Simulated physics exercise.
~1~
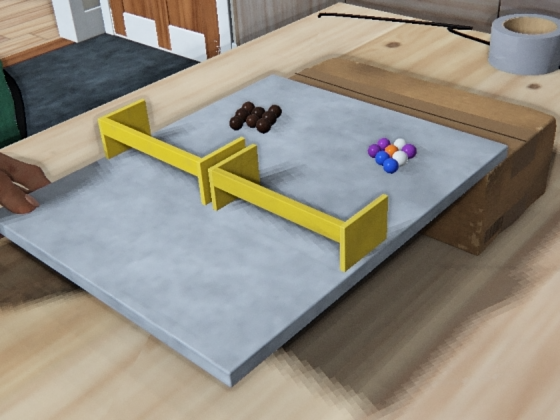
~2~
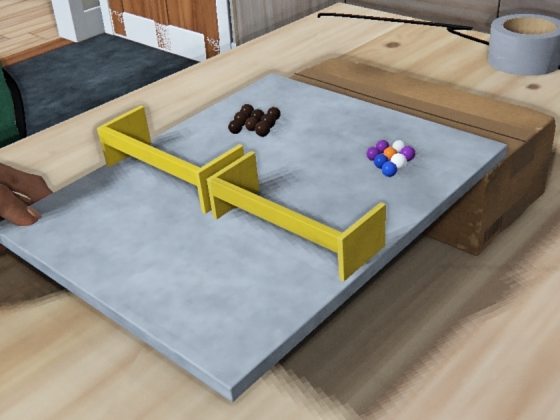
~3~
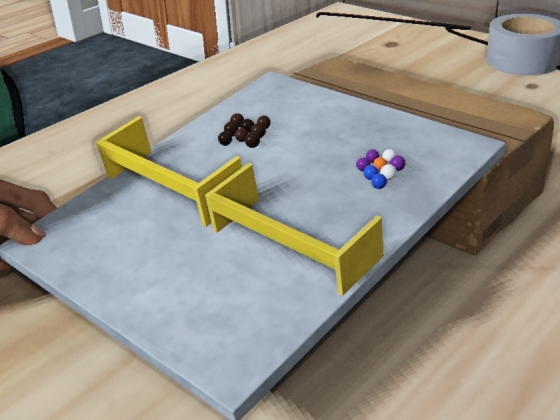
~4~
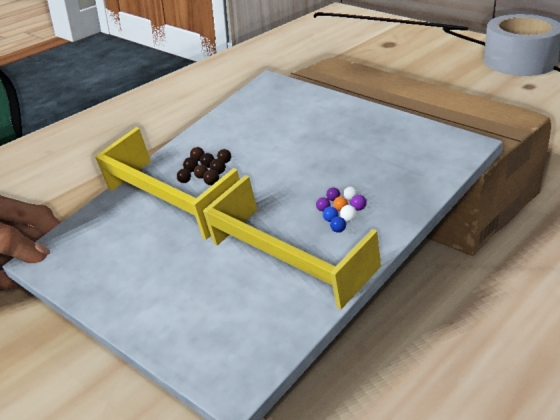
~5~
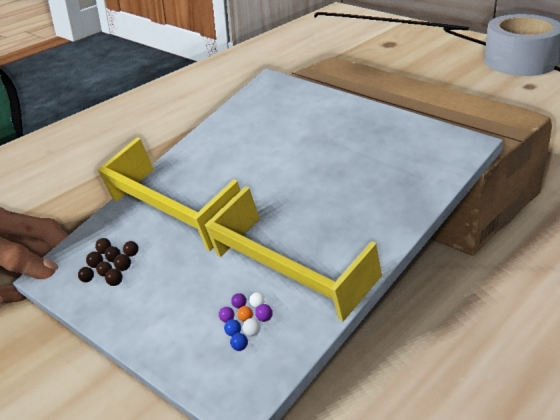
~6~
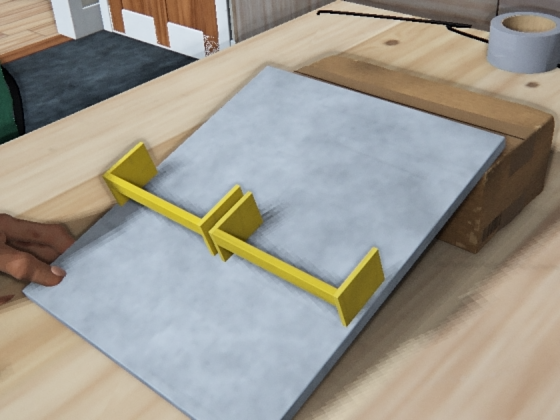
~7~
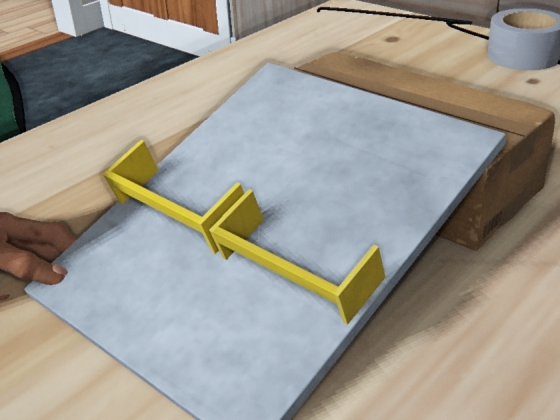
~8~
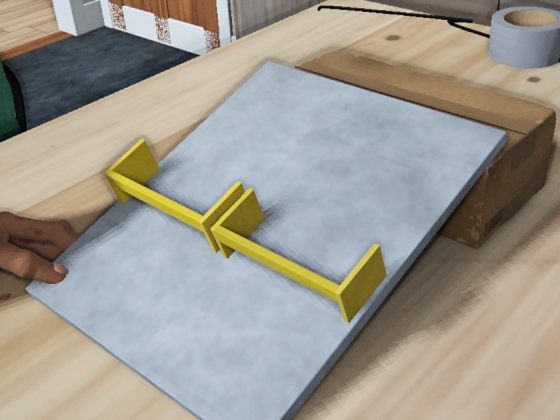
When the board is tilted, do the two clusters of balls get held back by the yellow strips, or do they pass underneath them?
Both the brown cluster and the multicoloured cluster pass underneath the yellow strips and carry on down the board.
